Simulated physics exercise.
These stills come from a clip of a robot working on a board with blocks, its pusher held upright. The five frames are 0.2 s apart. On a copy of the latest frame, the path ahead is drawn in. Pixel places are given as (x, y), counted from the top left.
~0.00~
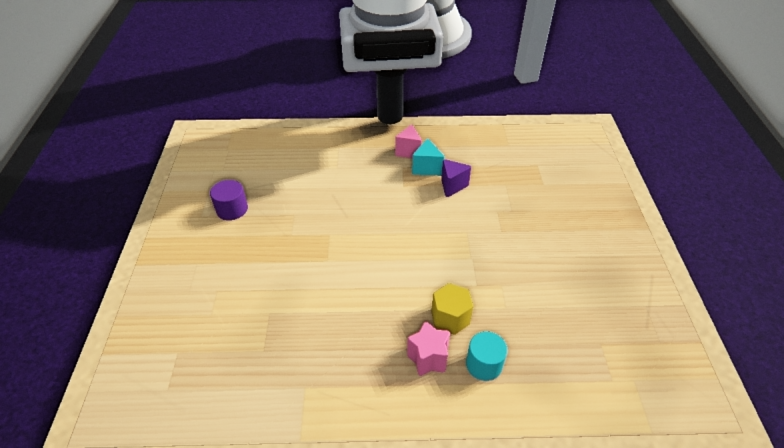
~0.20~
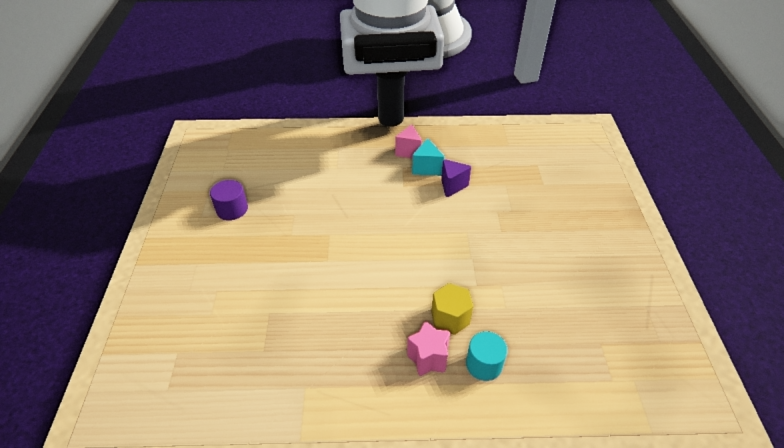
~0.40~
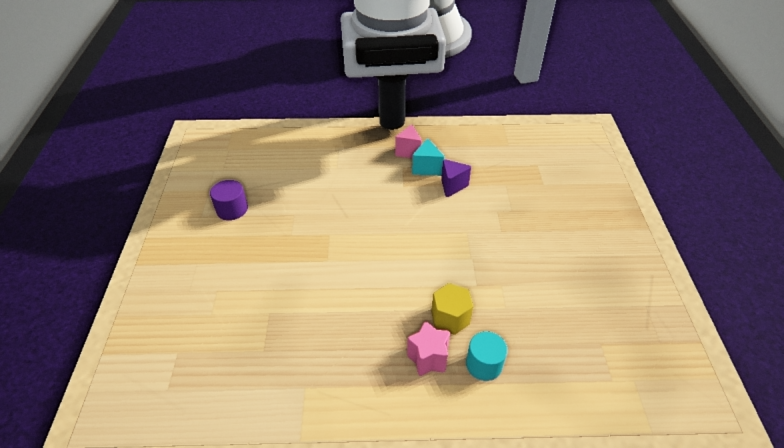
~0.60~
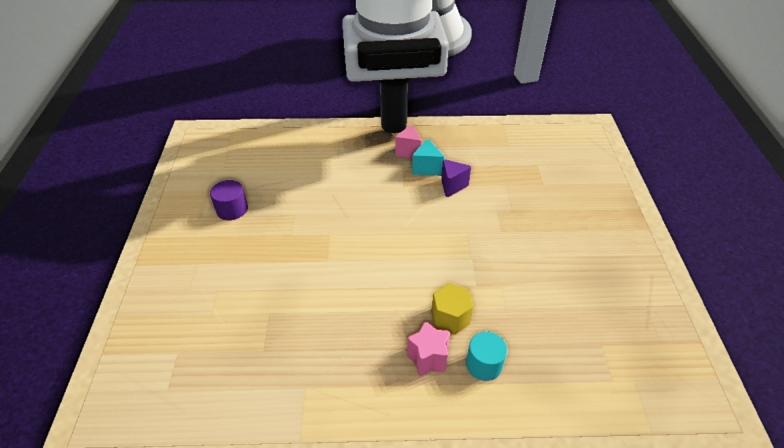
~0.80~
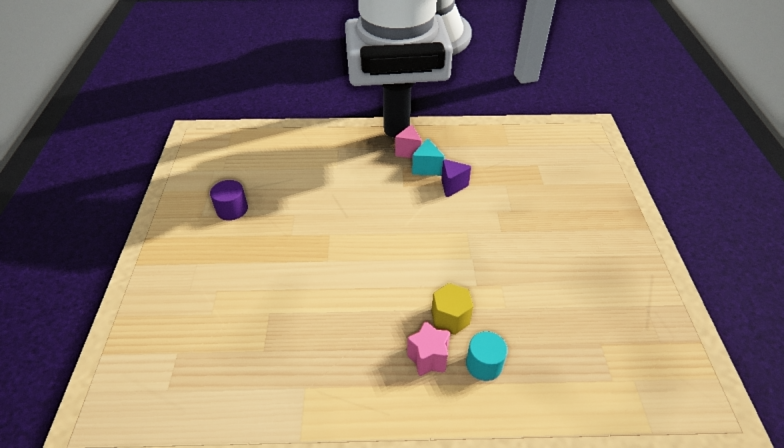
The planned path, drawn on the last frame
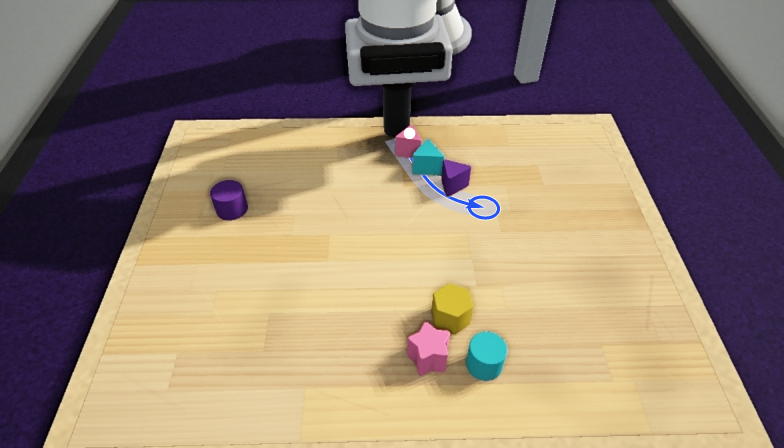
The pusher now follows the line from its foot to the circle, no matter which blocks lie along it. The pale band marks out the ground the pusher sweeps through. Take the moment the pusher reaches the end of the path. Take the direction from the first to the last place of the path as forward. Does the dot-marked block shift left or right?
Right-hand side.
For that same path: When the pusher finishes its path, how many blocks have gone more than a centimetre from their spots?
My guess is at least three.
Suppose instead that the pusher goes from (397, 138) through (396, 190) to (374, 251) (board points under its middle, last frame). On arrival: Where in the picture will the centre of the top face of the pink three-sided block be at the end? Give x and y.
It comes to (420, 143).
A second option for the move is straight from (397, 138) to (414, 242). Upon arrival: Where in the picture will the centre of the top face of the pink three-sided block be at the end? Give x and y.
Expect it around (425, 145).
The drawn path runs from (397, 138) via (416, 164) and (440, 192), ending at (484, 207); the dot is on the pink three-sided block.
The first path, step by step. One third of the way, pusher (416, 157); pink three-sided block (420, 161), turned 25° clockwise; turquoise three-sided block (440, 156), turned 25° anticlockwise; purple three-sided block (459, 171).
Two thirds of the way, pusher (441, 184); pink three-sided block (431, 187), turned 85° clockwise; turquoise three-sided block (459, 160), turned 55° anticlockwise; purple three-sided block (471, 175), turned 45° clockwise.
At the end, pusher (485, 199); pink three-sided block (431, 188), turned 90° clockwise; turquoise three-sided block (462, 161), turned 75° anticlockwise; purple three-sided block (506, 178), turned 35° anticlockwise.
